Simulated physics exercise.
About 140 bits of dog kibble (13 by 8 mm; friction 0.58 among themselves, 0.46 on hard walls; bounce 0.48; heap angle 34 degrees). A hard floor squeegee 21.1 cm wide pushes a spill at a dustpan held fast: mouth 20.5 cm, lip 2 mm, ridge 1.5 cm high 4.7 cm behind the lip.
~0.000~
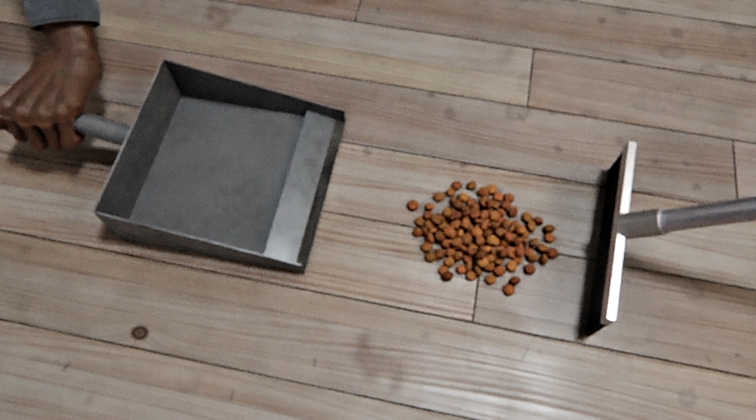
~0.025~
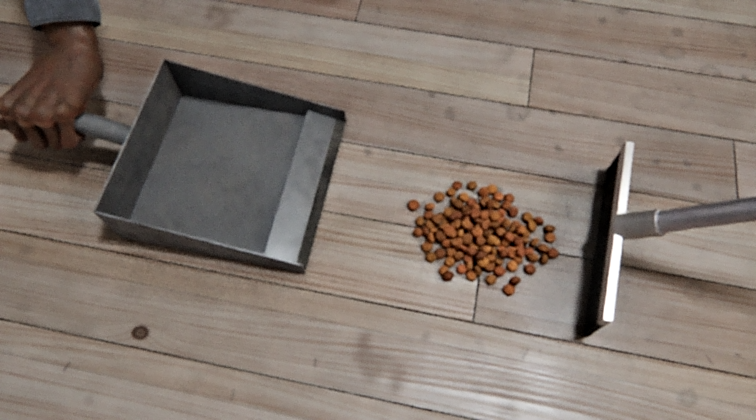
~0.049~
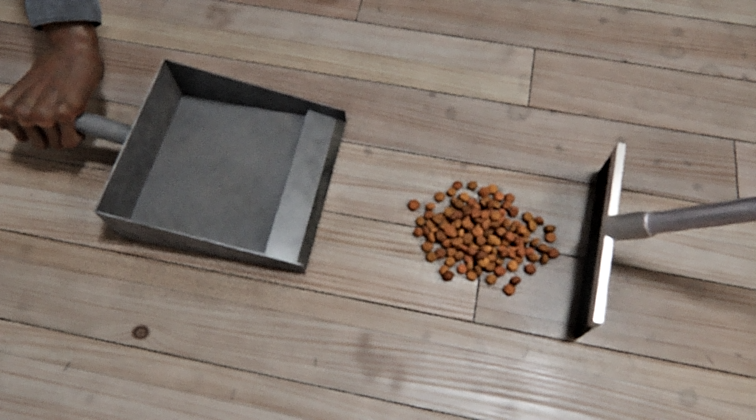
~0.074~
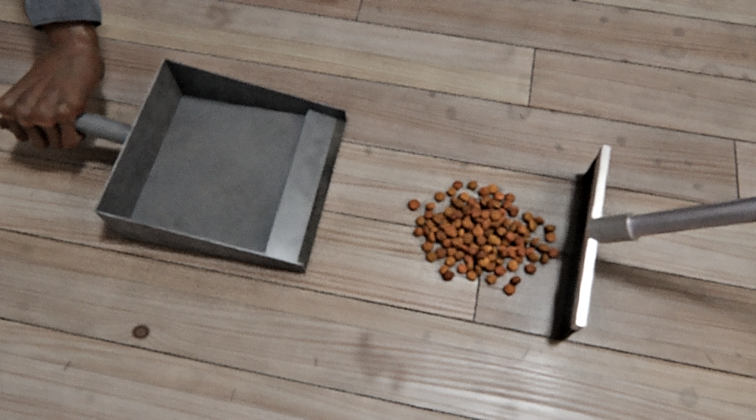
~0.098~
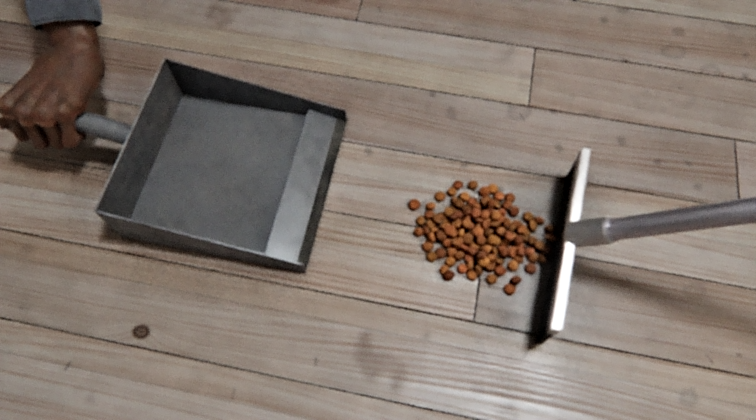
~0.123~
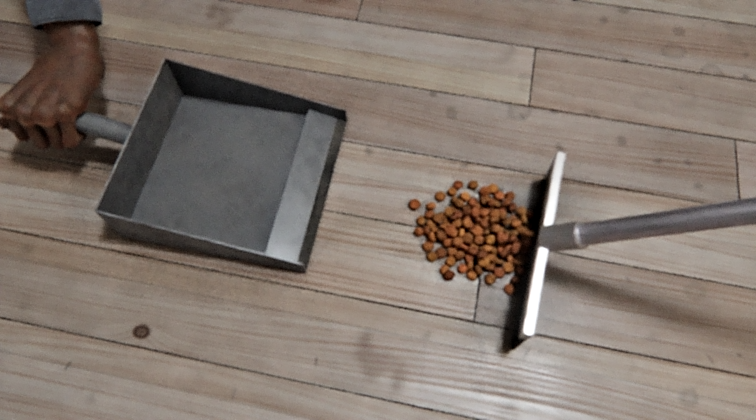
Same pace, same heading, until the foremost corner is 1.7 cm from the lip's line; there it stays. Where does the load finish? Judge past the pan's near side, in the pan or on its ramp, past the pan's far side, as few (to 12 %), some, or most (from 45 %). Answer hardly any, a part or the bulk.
Past the pan's near side: A part; in the pan or on its ramp: A part; past the pan's far side: Hardly any.
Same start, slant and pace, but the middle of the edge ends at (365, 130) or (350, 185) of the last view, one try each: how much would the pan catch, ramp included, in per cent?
About 50 and 60 per cent.
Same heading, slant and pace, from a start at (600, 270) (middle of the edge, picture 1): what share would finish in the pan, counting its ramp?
Some 25 per cent.
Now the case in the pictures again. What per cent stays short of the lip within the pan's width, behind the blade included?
About 50 per cent.
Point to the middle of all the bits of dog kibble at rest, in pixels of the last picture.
Around (322, 217).
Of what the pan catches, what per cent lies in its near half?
Some 80 per cent.
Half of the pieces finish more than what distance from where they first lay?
Some 20 cm.
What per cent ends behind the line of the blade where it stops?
Roughly 10 per cent.
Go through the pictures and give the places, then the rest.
Blade from (607, 320) to (628, 150), moved 0.0 cm, 0 of the pieces shifted so far; middle of the pieces at (477, 232); pan at (223, 174), in the first frame.
Blade from (604, 320) to (626, 150), moved 0.4 cm, 0 of the pieces shifted so far; middle of the pieces at (477, 232), in the second frame.
Blade from (594, 322) to (617, 152), moved 1.4 cm, 0 of the pieces shifted so far; middle of the pieces at (477, 232), in the third frame.
Blade from (577, 325) to (603, 154), moved 3.2 cm, 0 of the pieces shifted so far; middle of the pieces at (478, 232), in the fourth frame.
Blade from (554, 329) to (582, 157), moved 5.6 cm, 2 of the pieces shifted so far; middle of the pieces at (478, 232), in the fifth frame.
Blade from (525, 334) to (558, 161), moved 8.5 cm, 31 of the pieces shifted so far; middle of the pieces at (478, 231); pan at (224, 173). The blade's pace is about 1.16 m/s, heading 21 degrees towards the viewer's side, in the sixth frame.
After 0.24 s, middle of the blade 12 cm from the lip; 0 % over the lip, far side 0 %, near side 5 %.
After 0.31 s, middle of the blade 5 cm from the lip; 0 % over the lip, far side 0 %, near side 15 %.
Then, at 0.53 s, middle of the blade 3 cm from the lip; 30 % over the lip, far side 0 %, near side 20 %.
In the end, at 1.1 s, near side 20 %, pan 30 %, far side 0 %, in front of the lip or behind the blade 50 %.
